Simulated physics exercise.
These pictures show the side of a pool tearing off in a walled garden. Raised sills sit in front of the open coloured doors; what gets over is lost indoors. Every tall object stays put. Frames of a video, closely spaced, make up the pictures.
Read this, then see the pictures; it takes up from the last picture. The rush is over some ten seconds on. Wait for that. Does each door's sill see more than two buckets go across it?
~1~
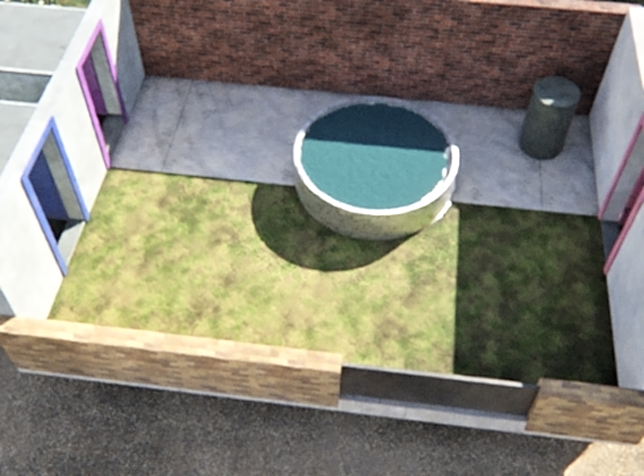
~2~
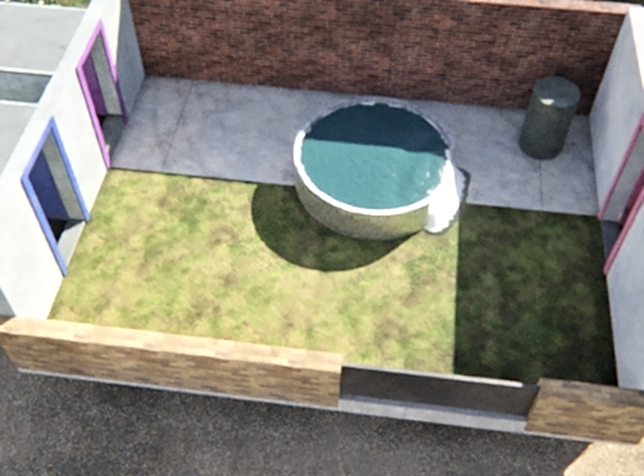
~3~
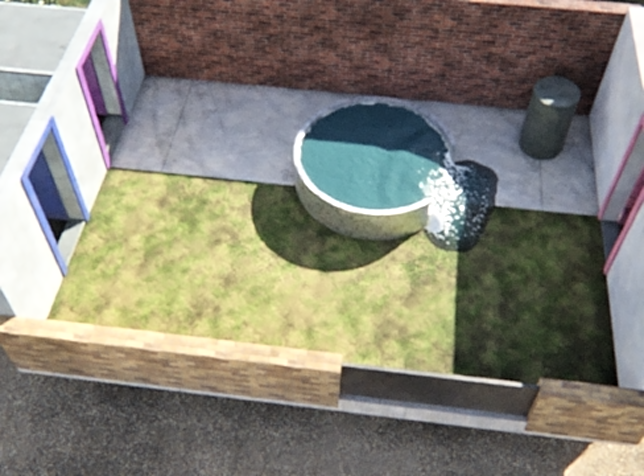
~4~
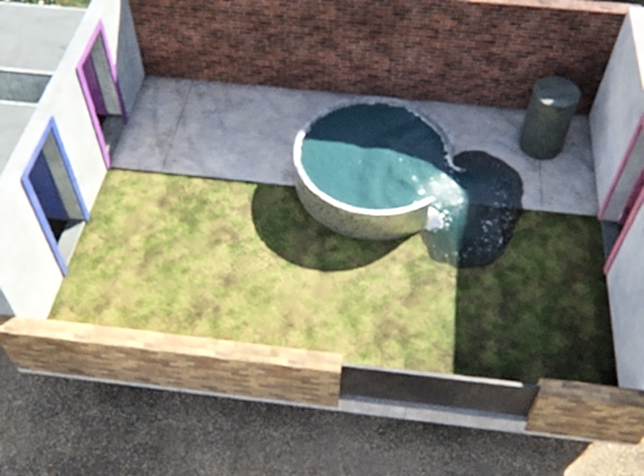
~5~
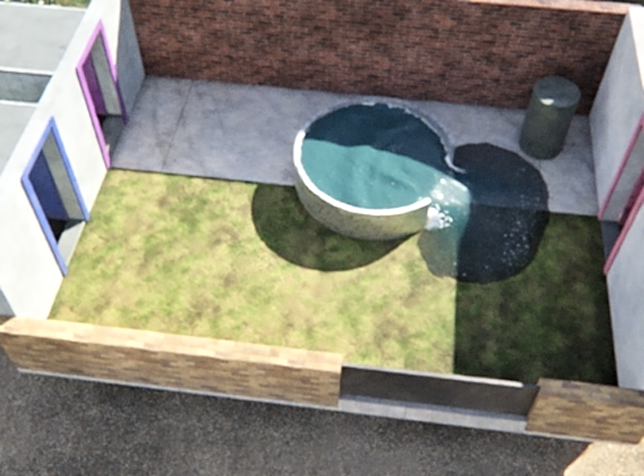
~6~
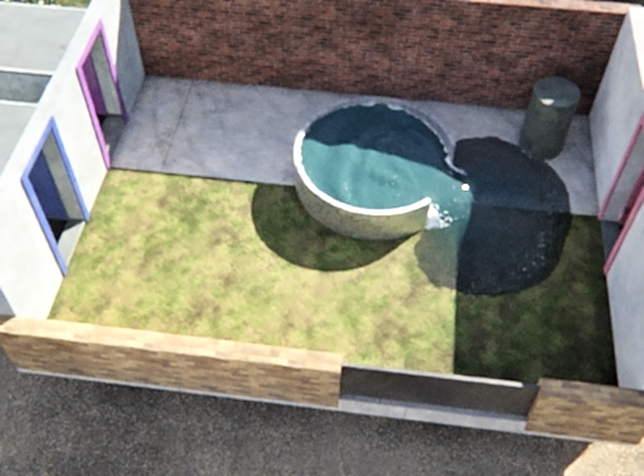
The sill of the purple door does not. The sill of the pink door does. The sill of the blue door does not.
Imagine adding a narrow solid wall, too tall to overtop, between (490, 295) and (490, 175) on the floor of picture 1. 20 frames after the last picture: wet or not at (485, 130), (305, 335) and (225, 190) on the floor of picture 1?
Submerged; submerged; untouched.
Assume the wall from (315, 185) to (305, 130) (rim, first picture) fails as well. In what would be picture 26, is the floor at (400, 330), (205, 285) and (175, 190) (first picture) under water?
Taken one by one: Unaffected, then sodden, then sodden.
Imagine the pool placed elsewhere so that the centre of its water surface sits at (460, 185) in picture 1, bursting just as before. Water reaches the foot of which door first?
Answer: The pink door.
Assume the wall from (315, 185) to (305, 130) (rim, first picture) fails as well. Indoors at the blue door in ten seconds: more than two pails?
Door blue: It goes beyond the limit.
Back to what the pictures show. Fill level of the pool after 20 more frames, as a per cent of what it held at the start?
42 percent or thereabouts.
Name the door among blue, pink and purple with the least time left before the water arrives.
First comes the pink one.
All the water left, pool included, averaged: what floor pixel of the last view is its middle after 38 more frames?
I'd say around (455, 230).
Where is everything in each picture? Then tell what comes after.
Still water in the round pool at (376, 155), in the first picture.
The front is at (460, 171), out from the gap at (446, 191), in the second picture.
Water pours out at (446, 194) and has run to (490, 174), in the third picture.
Water pours out at (446, 194) and has run to (513, 174), in the fourth picture.
The front is at (506, 274), out from the gap at (446, 194), in the fifth picture.
Water pours out at (446, 194) and has run to (548, 268), in the sixth picture.
A moment on, water covers 20 % of the floor; the purple door not reached, the pink door under two buckets in, the blue door not reached.
Next, water covers 25 % of the floor; the purple door not reached, the pink door over two buckets in, the blue door not reached.
Then, water covers 35 % of the floor; the purple door not reached, the pink door far over two buckets in, the blue door not reached.
Later, water covers 50 % of the floor; the purple door not reached, the pink door far over two buckets in, the blue door not reached.
In the end, water covers 80 % of the floor; the purple door wet at the sill, nothing in, the pink door far over two buckets in, the blue door not reached.
